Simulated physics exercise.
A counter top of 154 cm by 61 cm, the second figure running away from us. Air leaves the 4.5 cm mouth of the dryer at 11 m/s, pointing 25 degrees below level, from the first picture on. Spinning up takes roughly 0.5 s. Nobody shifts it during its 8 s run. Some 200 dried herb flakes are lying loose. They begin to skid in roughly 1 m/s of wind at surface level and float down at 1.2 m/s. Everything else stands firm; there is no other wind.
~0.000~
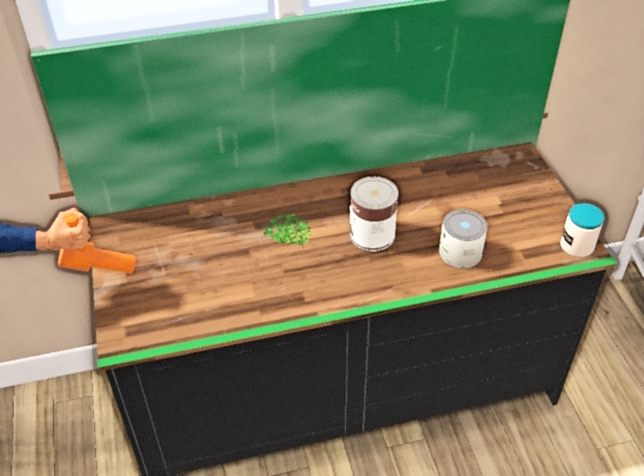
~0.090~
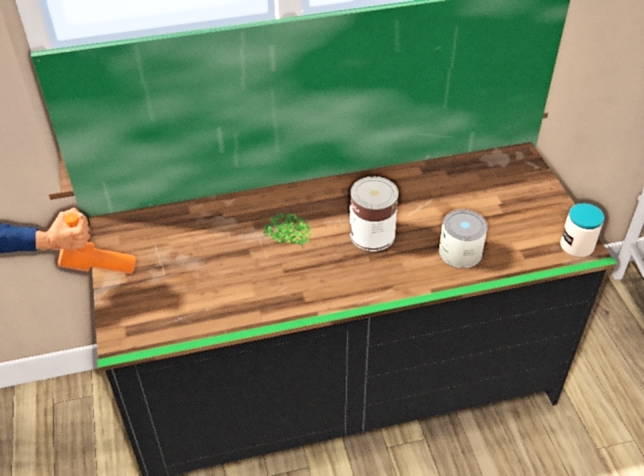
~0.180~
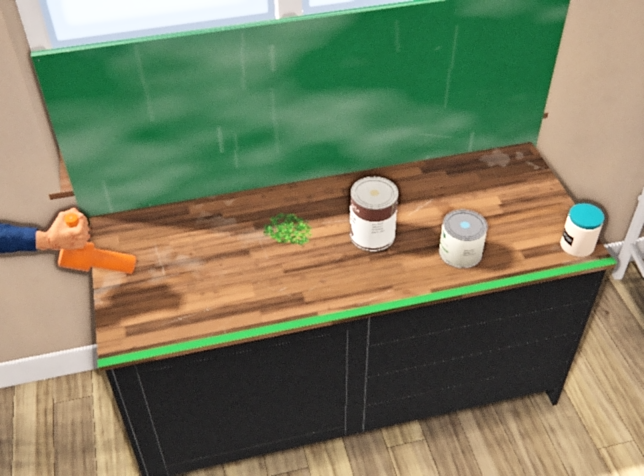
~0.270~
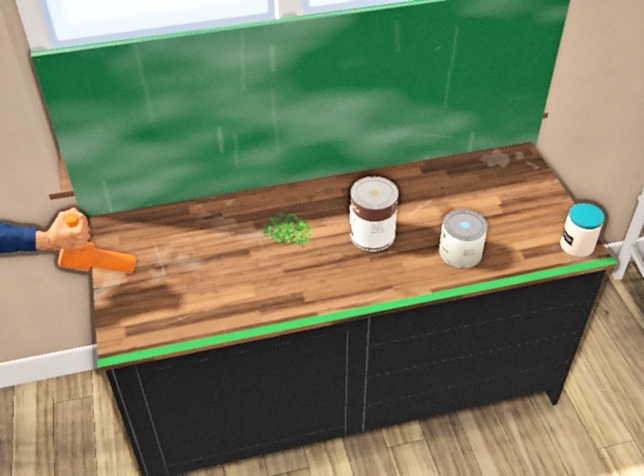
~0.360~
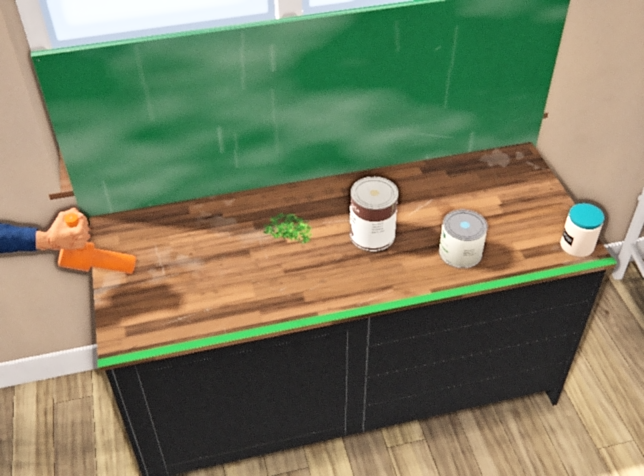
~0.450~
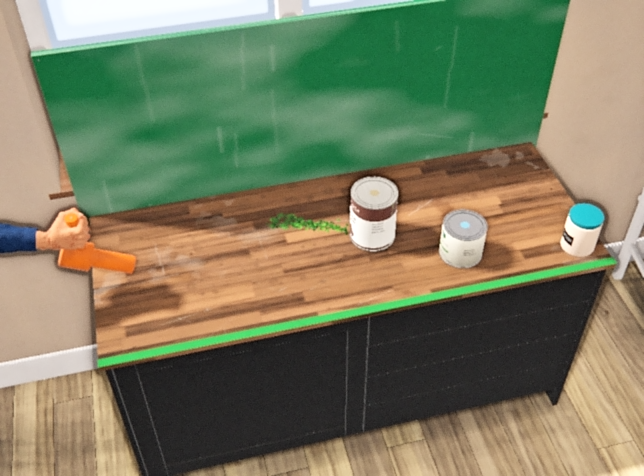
A hand in a blue sleeve holds an orange dryer still at the left end of a wooden counter top, seen from above at an angle. Green flakes lie left of three tins, with a green panel behind, a bright green front edge and black cabinets below. The flakes first lie still, then skid rightward, stretching into a streak toward the brown-banded tin.
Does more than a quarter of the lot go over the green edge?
Answer: No.
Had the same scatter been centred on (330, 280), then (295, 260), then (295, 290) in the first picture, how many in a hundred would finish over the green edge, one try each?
In that order: 90 %, 20 %, 100 %.
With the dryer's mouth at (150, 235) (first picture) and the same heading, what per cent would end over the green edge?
It would be near 10 %.
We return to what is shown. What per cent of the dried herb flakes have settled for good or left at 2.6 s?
Near 100 %.
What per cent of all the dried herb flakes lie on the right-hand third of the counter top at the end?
About 1 %.
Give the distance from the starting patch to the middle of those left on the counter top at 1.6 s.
About 80 cm.
After 1.6 s, 99 % are on the move or not yet settled, 0 % are over the green edge; the middle of those still in play is near (509, 151).
After 2.6 s, 5 % are on the move or not yet settled, 0 % are over the green edge.
After 4.4 s, 1 % are on the move or not yet settled, 0 % are over the green edge.
After 8.0 s, at the end, 0 % are over the green edge.
